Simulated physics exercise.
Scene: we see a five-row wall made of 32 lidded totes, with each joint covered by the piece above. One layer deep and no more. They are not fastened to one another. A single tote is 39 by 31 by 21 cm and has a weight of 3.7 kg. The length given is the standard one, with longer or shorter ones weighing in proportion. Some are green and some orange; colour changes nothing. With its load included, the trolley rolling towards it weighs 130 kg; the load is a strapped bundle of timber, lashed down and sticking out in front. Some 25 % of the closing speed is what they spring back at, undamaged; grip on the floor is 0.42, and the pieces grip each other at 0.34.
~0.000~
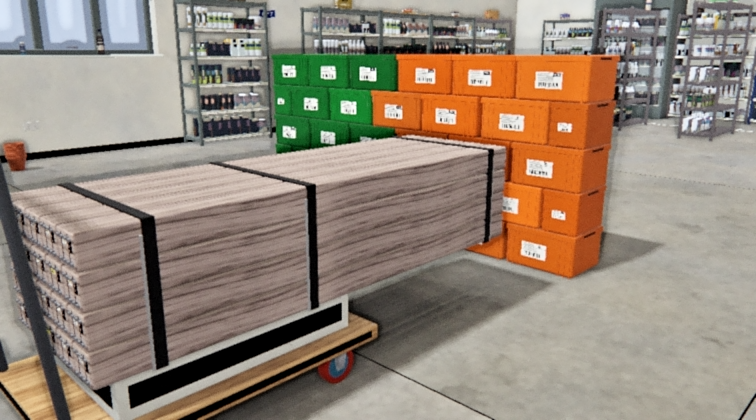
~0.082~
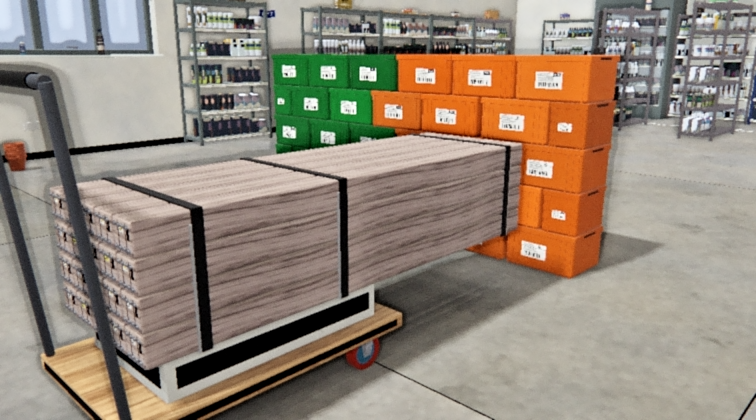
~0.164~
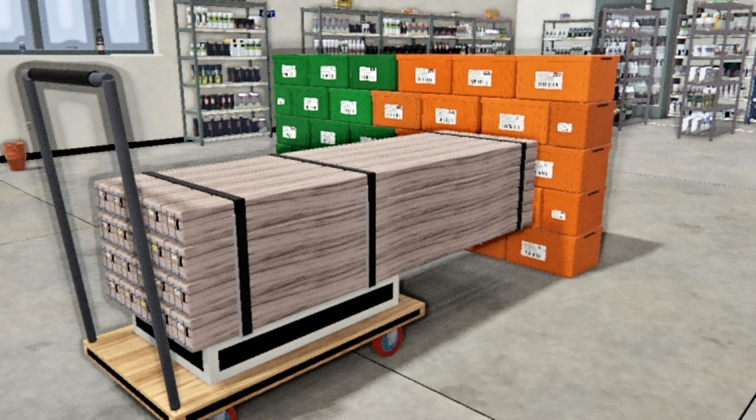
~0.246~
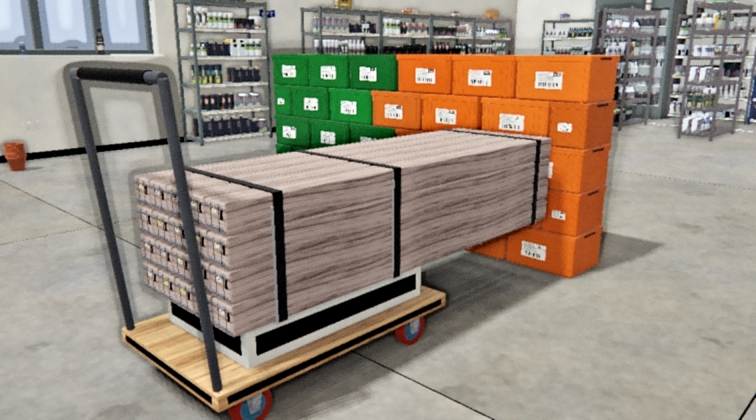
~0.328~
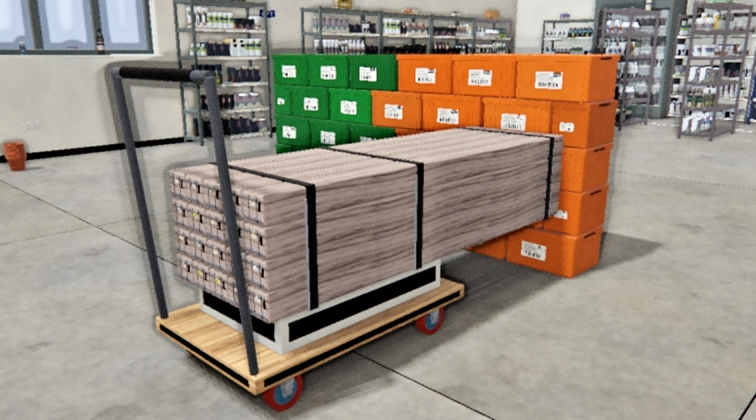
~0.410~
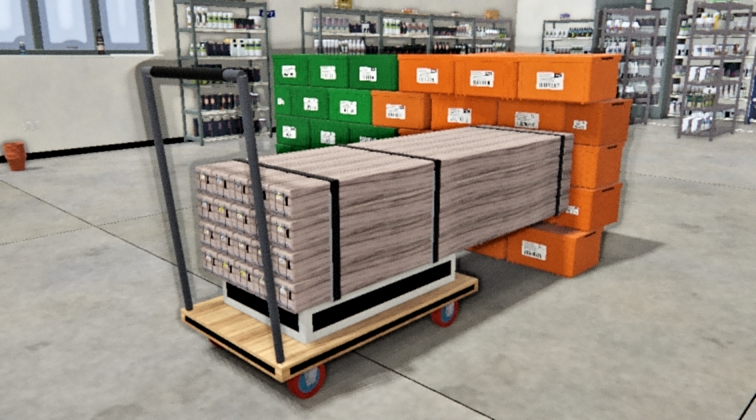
Warehouse, flatbed trolley carrying strapped planks rolling right toward stacked green and orange boxes, the load's front end nudging some orange ones slightly.
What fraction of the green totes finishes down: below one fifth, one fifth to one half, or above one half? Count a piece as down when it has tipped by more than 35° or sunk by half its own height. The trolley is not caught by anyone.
Below one fifth.
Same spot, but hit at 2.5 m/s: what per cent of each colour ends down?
Then orange 80, green 10 per cent.
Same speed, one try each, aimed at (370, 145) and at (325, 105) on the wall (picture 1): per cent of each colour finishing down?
You'd get orange at 40 followed by 10, and green at 50 followed by 70 percent.
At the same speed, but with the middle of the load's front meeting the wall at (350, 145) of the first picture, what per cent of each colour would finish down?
That would leave orange at 40 % and green at 70 %.
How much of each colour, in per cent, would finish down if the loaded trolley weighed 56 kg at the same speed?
You'd get orange 80 and green 10 percent.
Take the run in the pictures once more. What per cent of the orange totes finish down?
For orange, it's 80 per cent down at the end.
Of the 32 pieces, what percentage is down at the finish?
Near enough 45 per cent of them, I reckon.
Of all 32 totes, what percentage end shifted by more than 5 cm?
50 in a hundred.
After 0.80 s, load 49 cm past the wall's line, still rolling; none of the 15 green totes down (6 of 32 in all colours); top green tote unmoved; top orange tote 9° from how it stood, 13 cm lower.
After 1.44 s, load 90 cm past the wall's line, still rolling; 1 of the 15 green totes down (14 of 32 in all colours); top green tote unmoved; top orange tote on its side.
In the end (2.9 s), load 1.14 m past the wall's line, stopped; 1 of the 15 green totes down (14 of 32 in all colours); top green tote unmoved; top orange tote upside down. That is 7 per cent. From the last view, middles, top green tote near (343, 71), top orange tote near (663, 194).
